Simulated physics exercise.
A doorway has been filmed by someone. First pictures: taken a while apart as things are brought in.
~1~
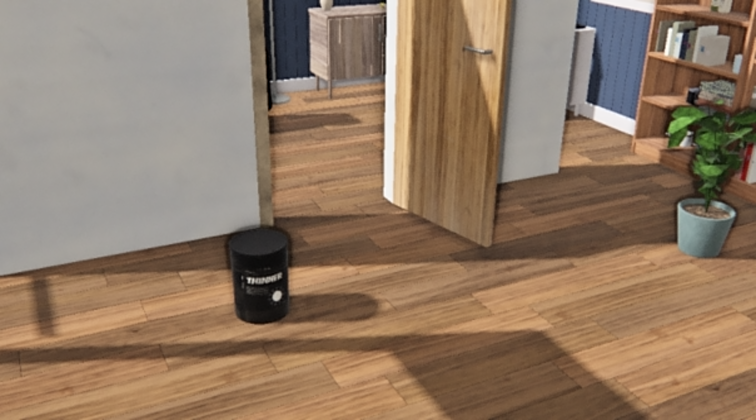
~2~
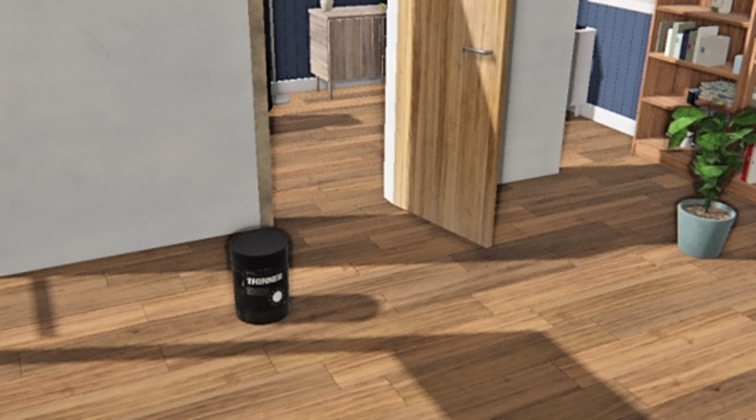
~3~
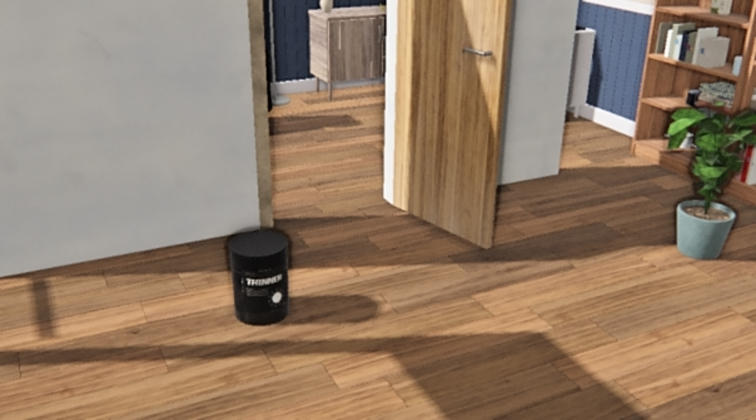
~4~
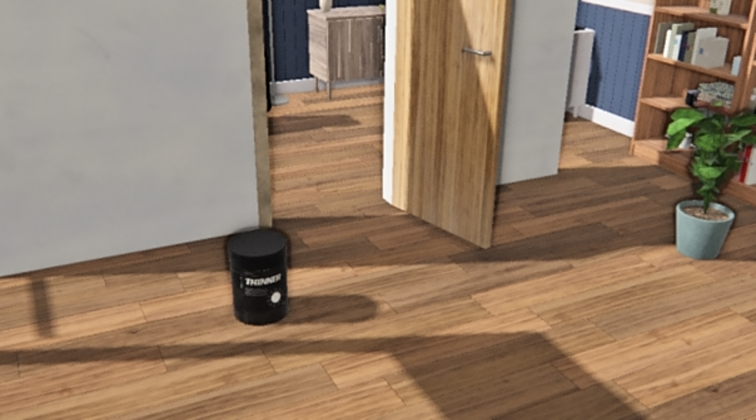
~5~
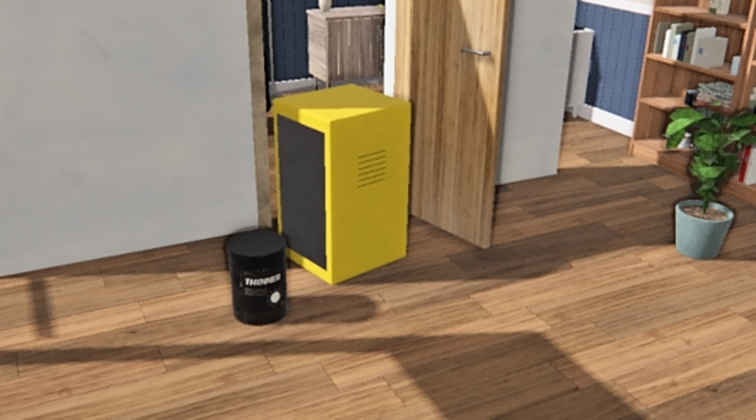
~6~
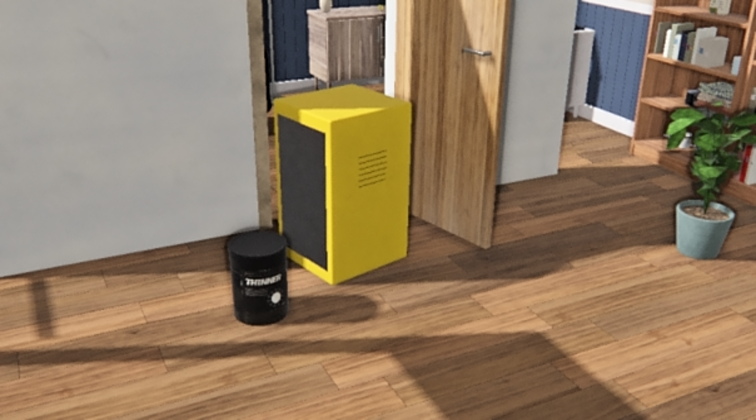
A yellow appliance appears in the open doorway behind the black pail, which stays still.
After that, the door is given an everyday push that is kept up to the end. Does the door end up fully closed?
It comes to rest short of the frame.
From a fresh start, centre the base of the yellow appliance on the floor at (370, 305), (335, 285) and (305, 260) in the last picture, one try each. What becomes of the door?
Well, first it completes its arc, then it is halted early, and lastly it is halted early.
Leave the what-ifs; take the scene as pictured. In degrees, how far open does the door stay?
Some 70° open.
Then, 0.40 s past the last view, door 94° open.
Then, 0.60 s past the last view, door 82° open.
Then, 0.80 s past the last view, door 70° open.
Finally, door 69° open; both still in place. Final places as the last picture's camera would see them, yellow appliance near (340, 181).
